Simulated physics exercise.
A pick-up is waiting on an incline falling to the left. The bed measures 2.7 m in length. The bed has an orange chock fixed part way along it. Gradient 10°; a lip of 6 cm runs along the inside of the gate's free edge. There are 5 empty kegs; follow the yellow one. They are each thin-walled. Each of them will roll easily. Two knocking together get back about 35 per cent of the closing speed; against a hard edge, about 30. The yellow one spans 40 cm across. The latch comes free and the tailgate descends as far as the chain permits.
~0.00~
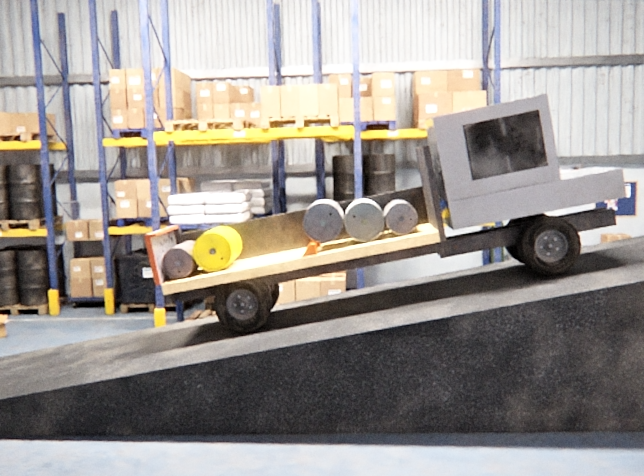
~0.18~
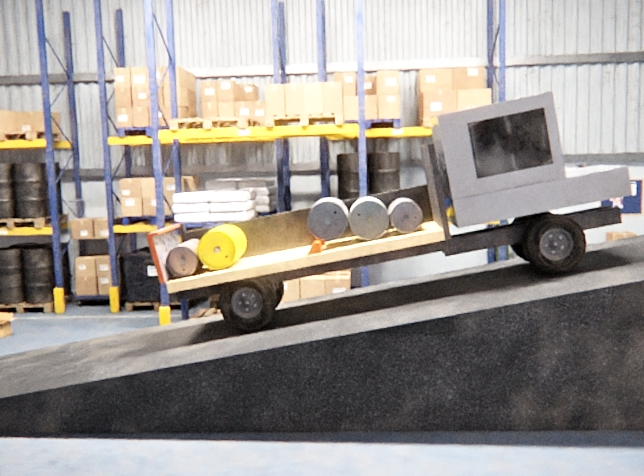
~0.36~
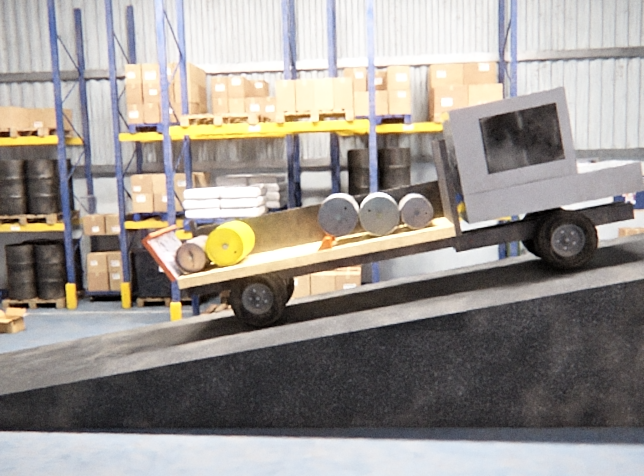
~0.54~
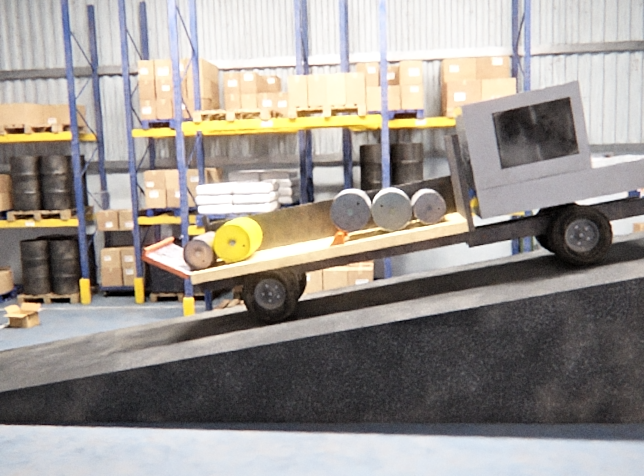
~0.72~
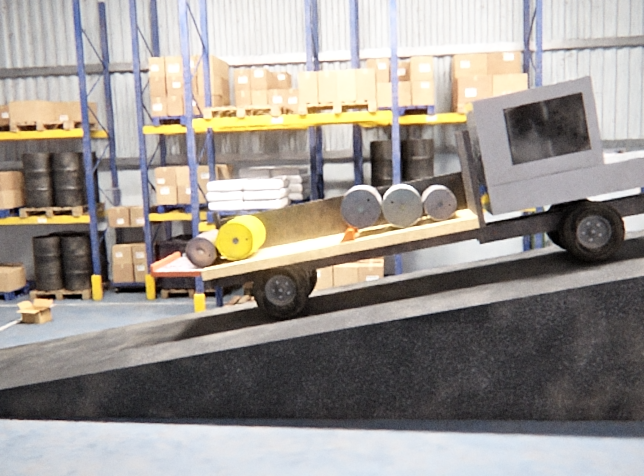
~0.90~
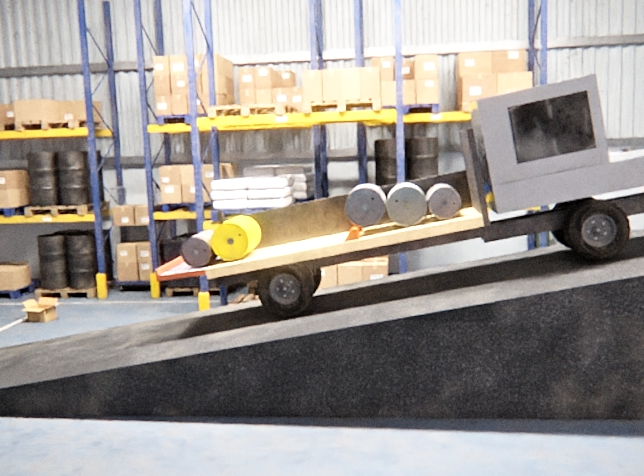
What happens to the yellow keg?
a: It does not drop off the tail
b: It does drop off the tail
a.
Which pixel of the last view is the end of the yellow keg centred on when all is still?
Roughly (202, 247).
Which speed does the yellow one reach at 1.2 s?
Around 0.8 m/s.
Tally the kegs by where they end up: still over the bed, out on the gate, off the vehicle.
3, 2 and 0.
Then, 1.2 s in, yellow is on the bed, 5 cm short of the hinge, rolling left; 0 of 5 are out.
In the end (1.6 s), yellow is on the gate, 5 cm past the hinge; 0 of 5 are out.
